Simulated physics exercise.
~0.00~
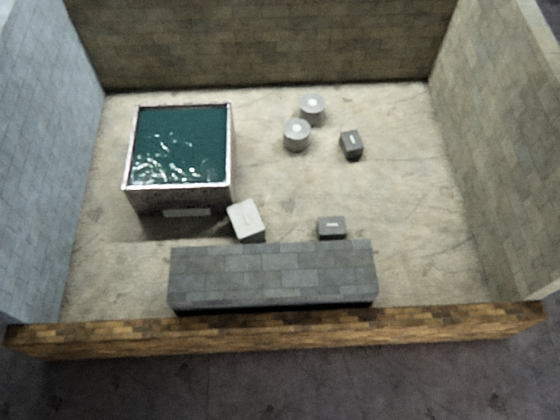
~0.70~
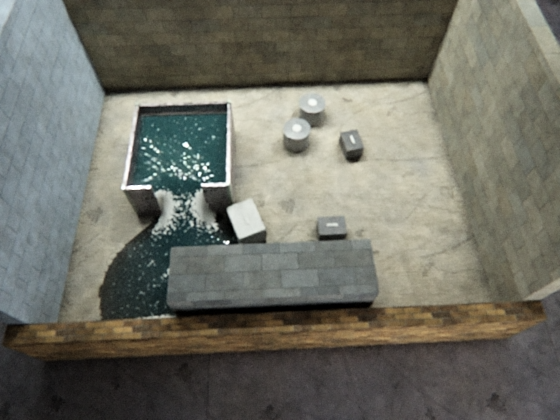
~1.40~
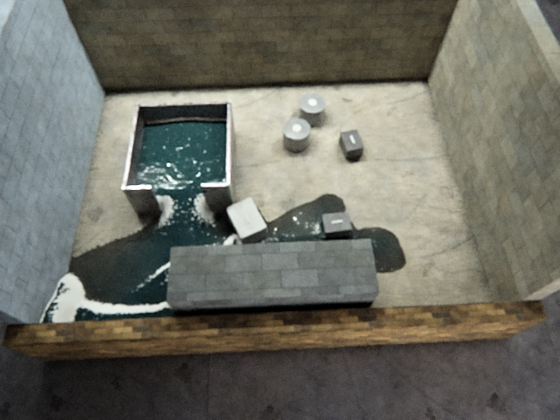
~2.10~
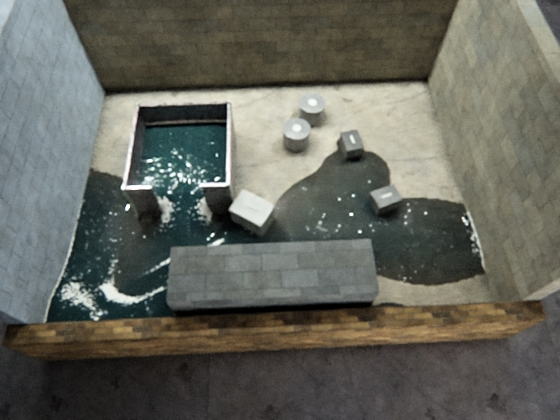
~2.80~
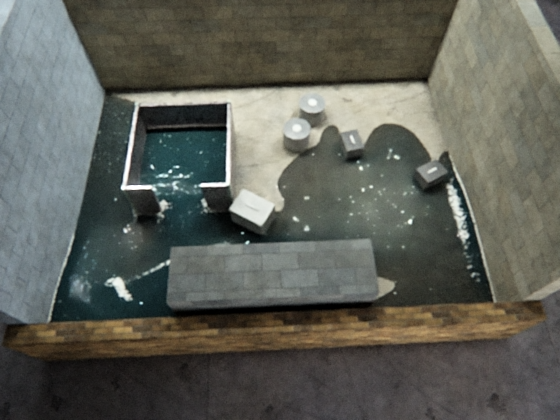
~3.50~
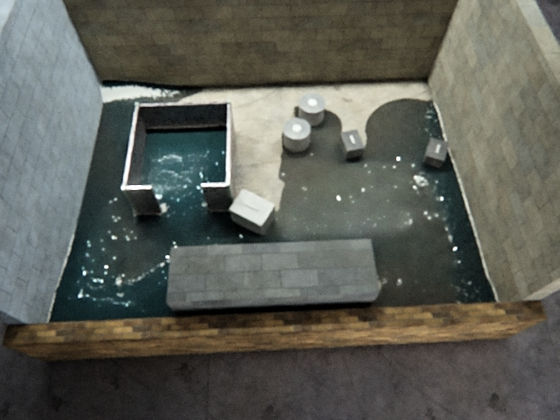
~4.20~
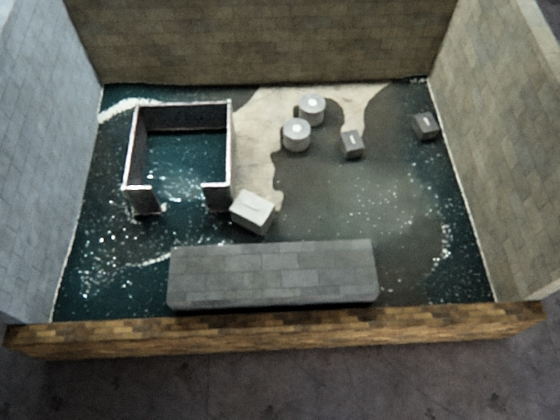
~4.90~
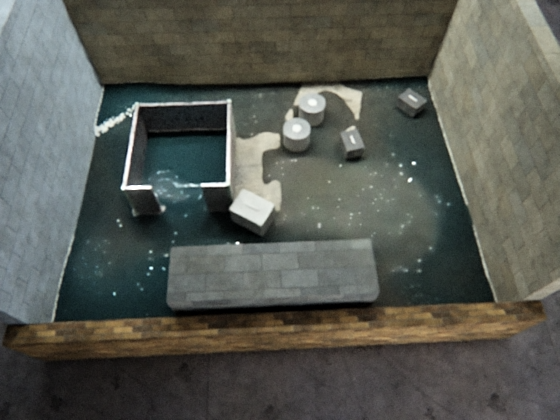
On a walled depot floor, a tank bursts and spreading water carries one small box away.
